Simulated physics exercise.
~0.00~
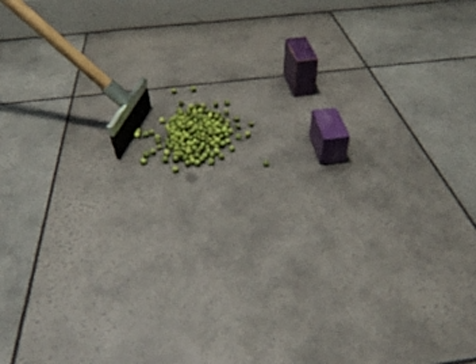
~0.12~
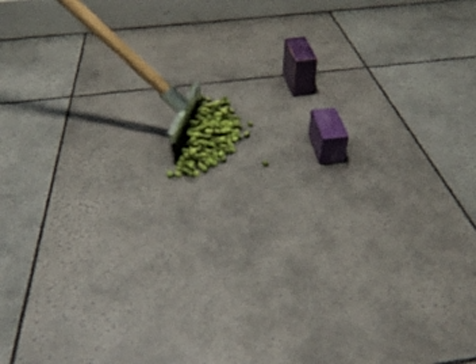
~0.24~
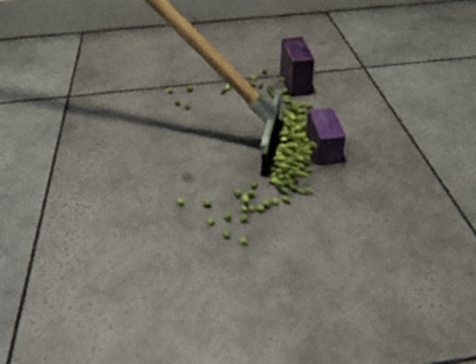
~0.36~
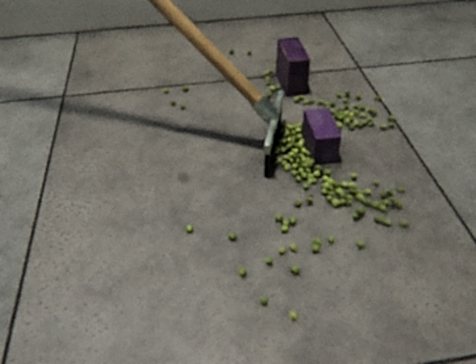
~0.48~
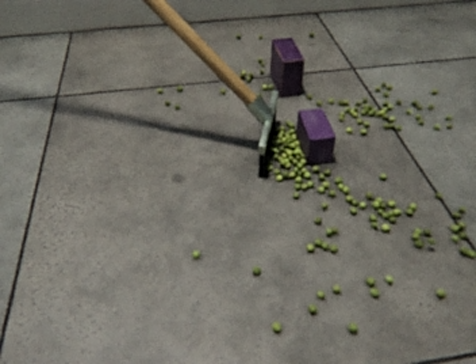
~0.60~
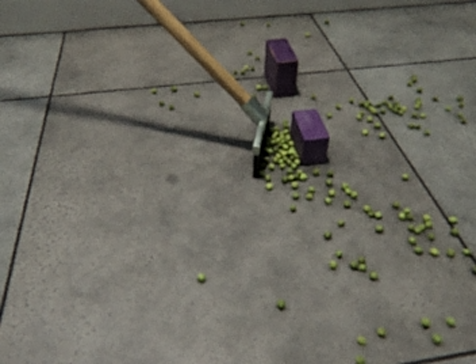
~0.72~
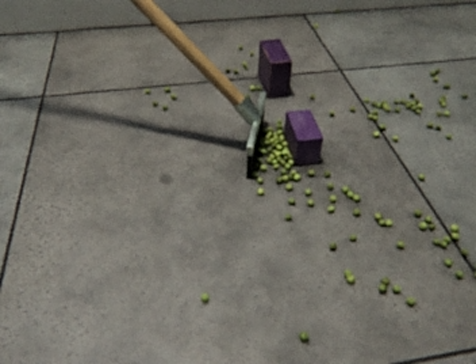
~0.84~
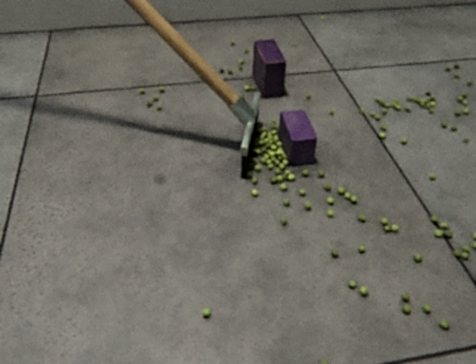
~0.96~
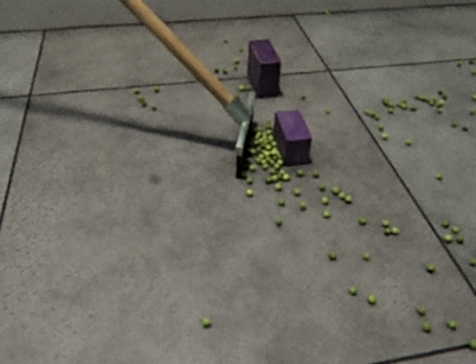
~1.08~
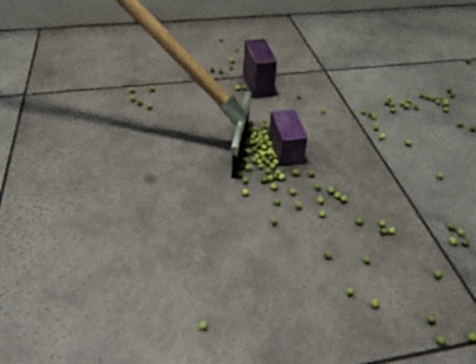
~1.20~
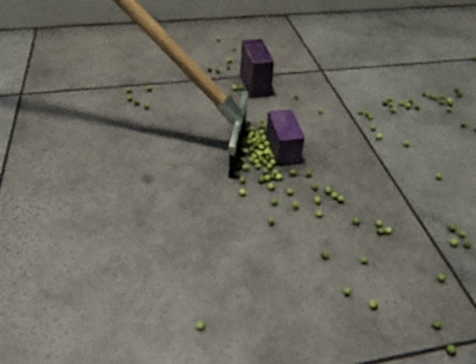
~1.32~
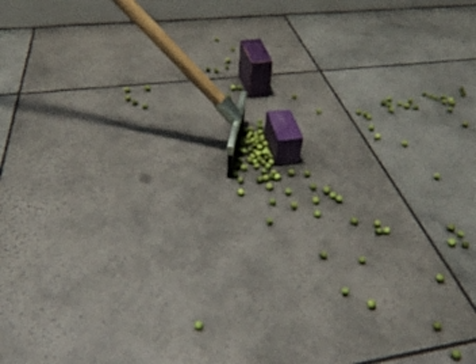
A squeegee with a wooden handle pushed a pile of green peas rightward across grey tiles into two purple blocks, then stopped; many peas rolled around the near block and some went through the gap, while others stayed bunched against the blade.
